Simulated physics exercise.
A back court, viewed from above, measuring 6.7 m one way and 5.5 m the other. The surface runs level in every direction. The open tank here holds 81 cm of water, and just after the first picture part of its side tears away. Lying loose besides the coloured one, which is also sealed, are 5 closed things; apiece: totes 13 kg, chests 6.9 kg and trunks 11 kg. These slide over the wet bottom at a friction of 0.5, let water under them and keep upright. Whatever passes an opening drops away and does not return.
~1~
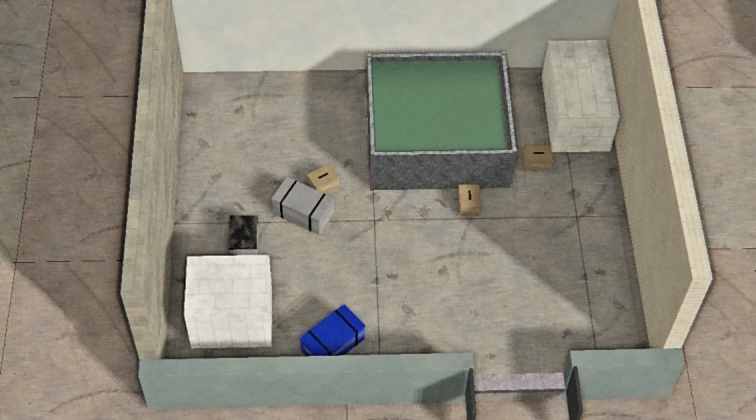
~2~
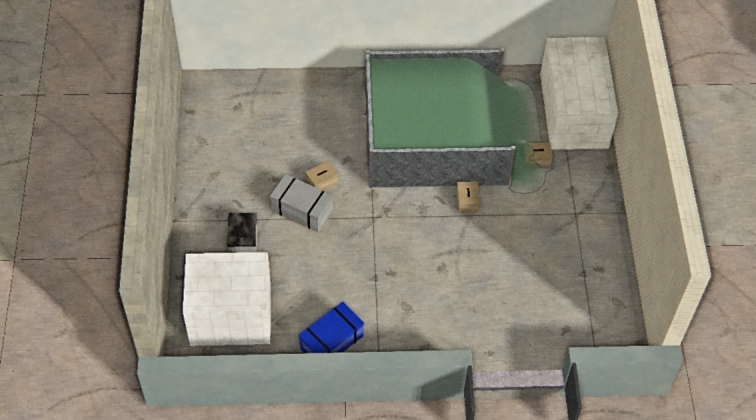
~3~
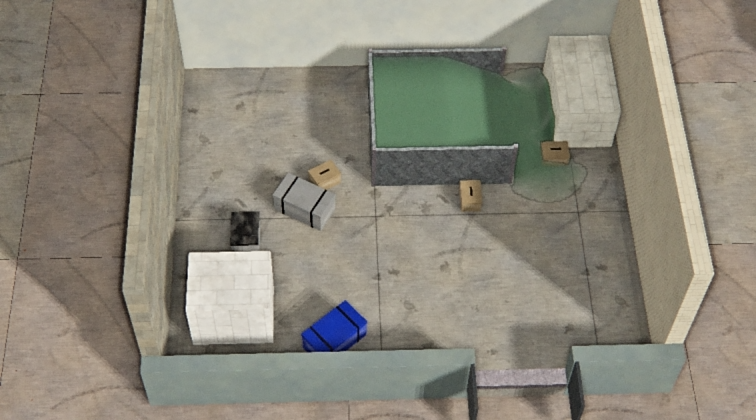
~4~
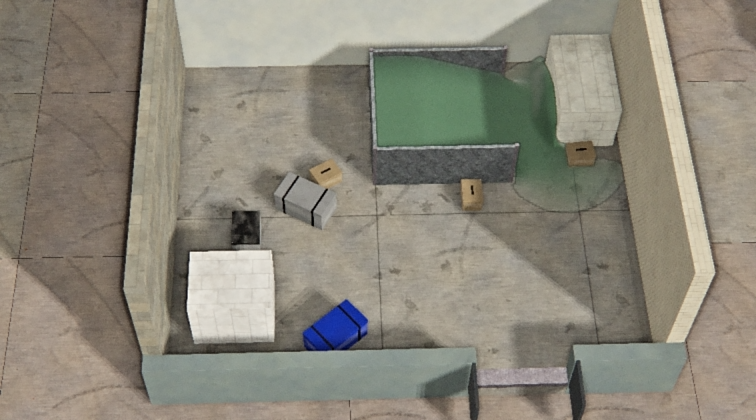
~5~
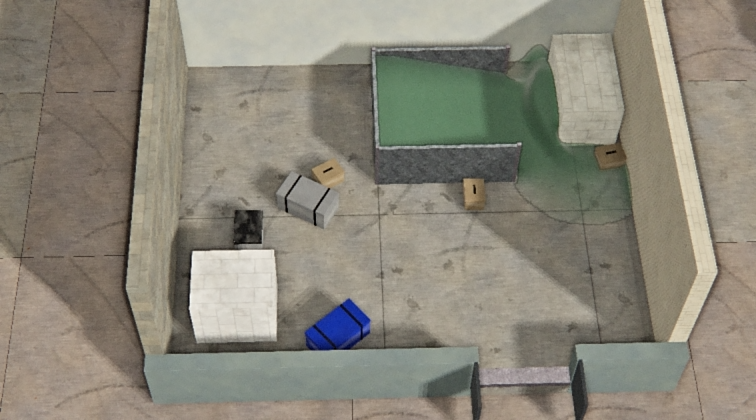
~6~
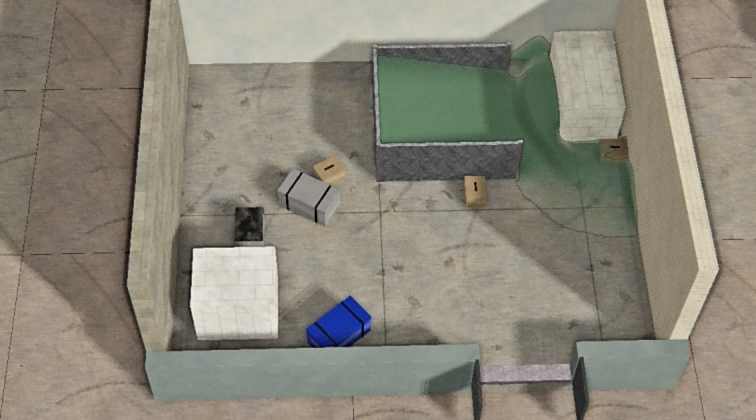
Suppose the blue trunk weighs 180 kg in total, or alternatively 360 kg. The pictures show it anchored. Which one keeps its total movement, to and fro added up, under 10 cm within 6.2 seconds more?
It's likely that the extra mass is unnecessary.
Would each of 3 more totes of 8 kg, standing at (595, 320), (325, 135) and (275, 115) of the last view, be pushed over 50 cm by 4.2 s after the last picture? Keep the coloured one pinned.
In the given order, I'd say greater, smaller, smaller.
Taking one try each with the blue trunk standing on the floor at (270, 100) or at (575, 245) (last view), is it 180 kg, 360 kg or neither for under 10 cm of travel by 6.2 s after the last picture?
Try 1: Lesser mass sufficient. Try 2: Lesser mass sufficient.
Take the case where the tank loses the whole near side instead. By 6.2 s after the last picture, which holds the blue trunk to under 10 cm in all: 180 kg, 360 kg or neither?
Under that change, only the second option works.
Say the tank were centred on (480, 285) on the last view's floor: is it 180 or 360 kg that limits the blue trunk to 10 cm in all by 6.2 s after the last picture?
In that case the answer is that either mass works.
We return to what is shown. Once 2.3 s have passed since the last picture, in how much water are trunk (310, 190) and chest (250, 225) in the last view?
First about 0 cm, second about 0 cm.
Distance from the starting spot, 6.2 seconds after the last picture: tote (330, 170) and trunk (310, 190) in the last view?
10 cm, 40 cm.
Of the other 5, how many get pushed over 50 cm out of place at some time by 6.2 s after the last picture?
By my count, 2.
Then, 0.6 s after the last picture the blue trunk would be 0 cm from its start with 180 kg and 0 cm from its start with 360 kg; 0 cm of water round it then.
Then, 2.3 s after the last picture the blue trunk would be 0 cm from its start with 180 kg and 0 cm from its start with 360 kg; 1 cm of water round it then.
Then, 4.2 s after the last picture the blue trunk would be 0 cm from its start with 180 kg and 0 cm from its start with 360 kg; 12 cm of water round it then.
Then, 6.2 s after the last picture the blue trunk would be 0 cm from its start with 180 kg and 0 cm from its start with 360 kg; 6 cm of water round it then.
